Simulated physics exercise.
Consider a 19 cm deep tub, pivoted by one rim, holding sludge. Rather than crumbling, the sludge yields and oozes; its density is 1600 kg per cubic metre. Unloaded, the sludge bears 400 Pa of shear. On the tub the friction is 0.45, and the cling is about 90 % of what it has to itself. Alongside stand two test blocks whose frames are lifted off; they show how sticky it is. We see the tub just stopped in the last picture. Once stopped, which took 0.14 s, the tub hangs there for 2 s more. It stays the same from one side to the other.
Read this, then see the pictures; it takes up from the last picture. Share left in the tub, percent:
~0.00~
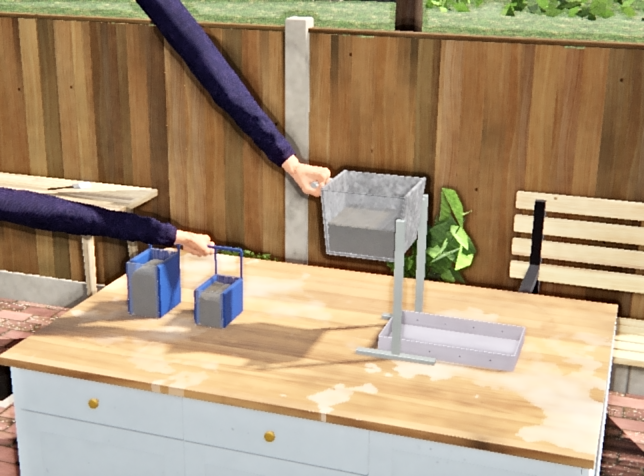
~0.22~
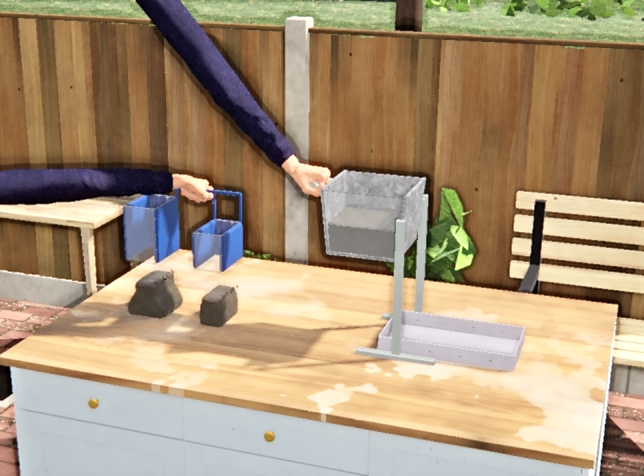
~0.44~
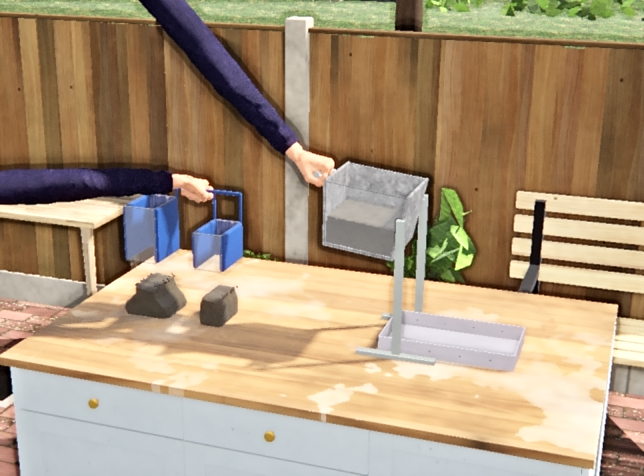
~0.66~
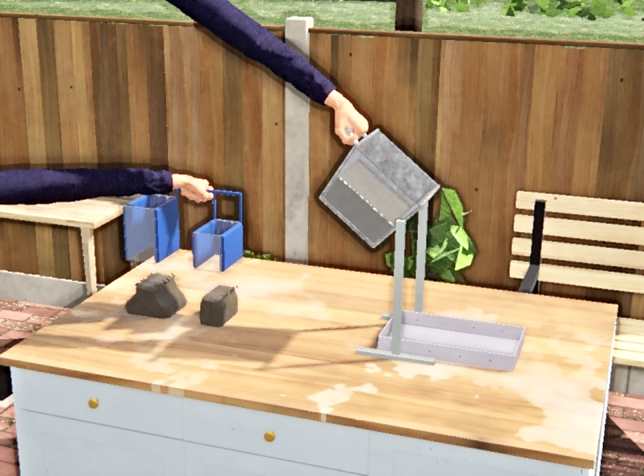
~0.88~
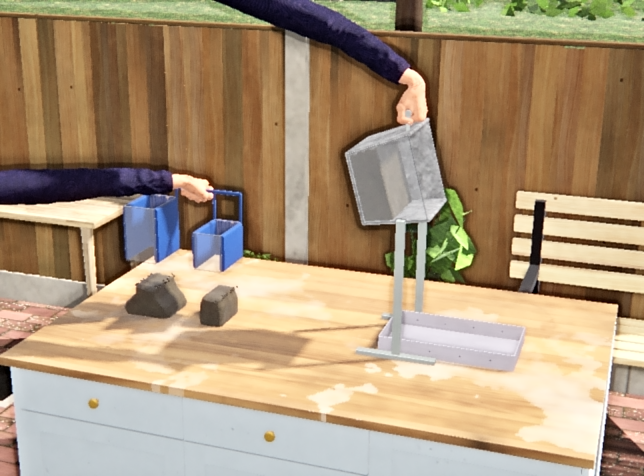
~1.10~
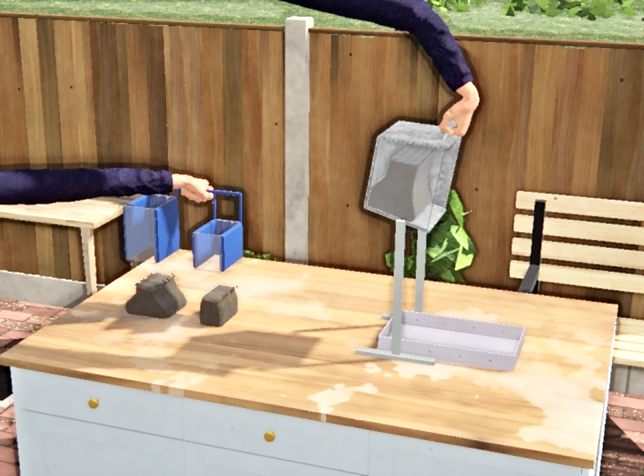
44 %.
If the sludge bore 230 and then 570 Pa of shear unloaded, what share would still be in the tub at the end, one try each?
About 16 % first, about 50 % second.
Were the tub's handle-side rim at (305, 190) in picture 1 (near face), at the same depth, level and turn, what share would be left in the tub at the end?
That would leave about 0 % in the tub.
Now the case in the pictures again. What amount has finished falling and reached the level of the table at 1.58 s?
Roughly 45 per cent.
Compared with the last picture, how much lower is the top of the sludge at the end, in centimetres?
11 cm.
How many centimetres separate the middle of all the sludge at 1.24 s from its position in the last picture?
Measured shift, roughly 7 cm.
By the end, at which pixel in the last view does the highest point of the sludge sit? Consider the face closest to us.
The highest point is near (399, 200) in the last picture.
After 1.24 s, the tub is at 100 degrees and holds 86 %.
After 1.41 s, the tub is at 100 degrees and holds 48 %.
After 1.58 s, the tub is at 100 degrees and holds 44 %.
After 1.75 s, the tub is at 100 degrees and holds 44 %.
After 3.10 s, the tub is at 100 degrees and holds 44 %.
